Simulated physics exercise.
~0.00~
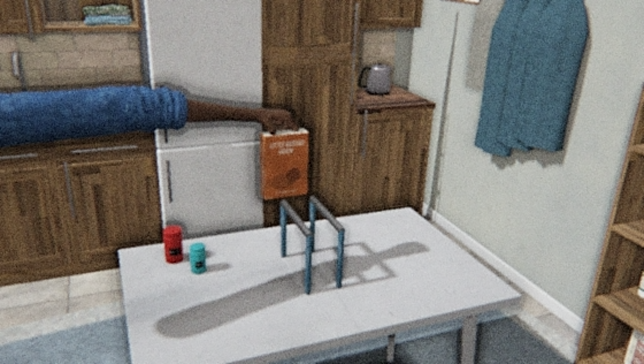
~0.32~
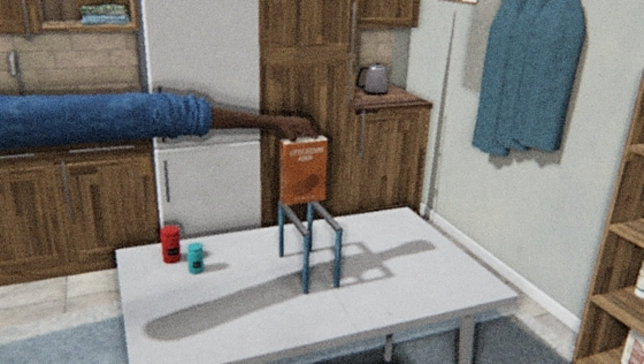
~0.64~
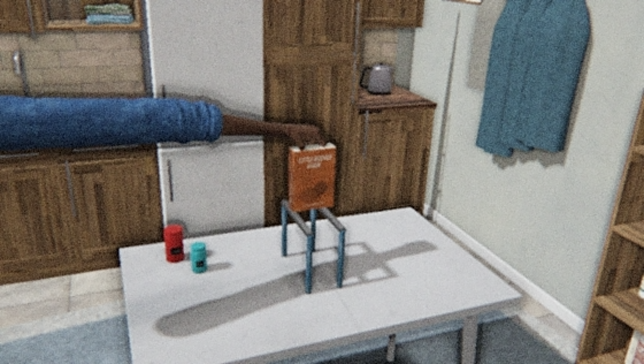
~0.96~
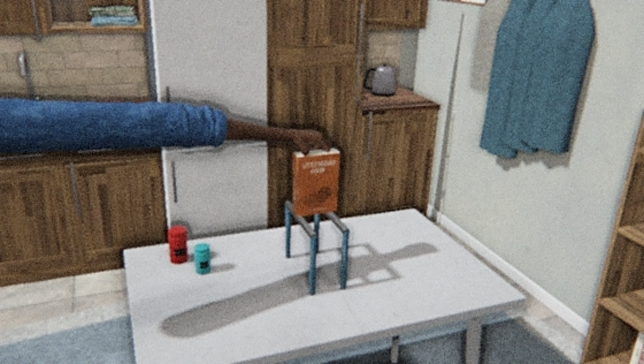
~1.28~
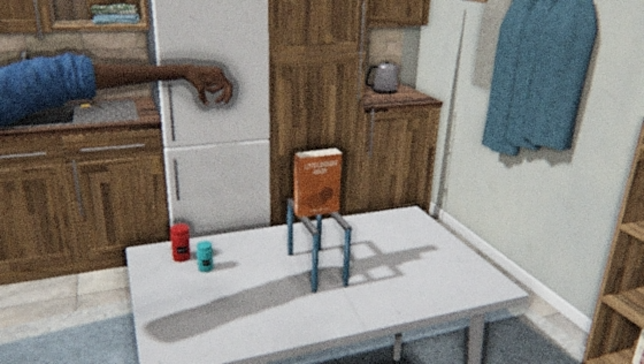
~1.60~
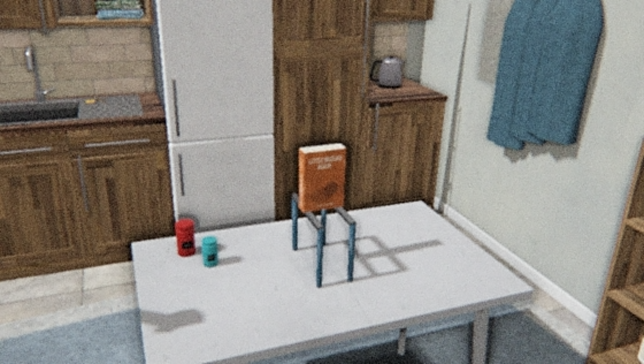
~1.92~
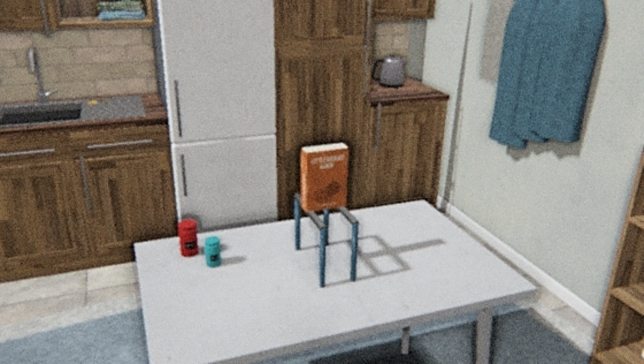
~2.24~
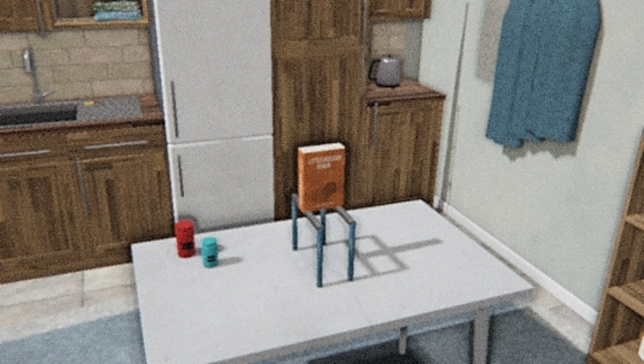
In a kitchen, a hand lowering an orange book onto two rails on a white table and withdrawing, the book staying upright on top.
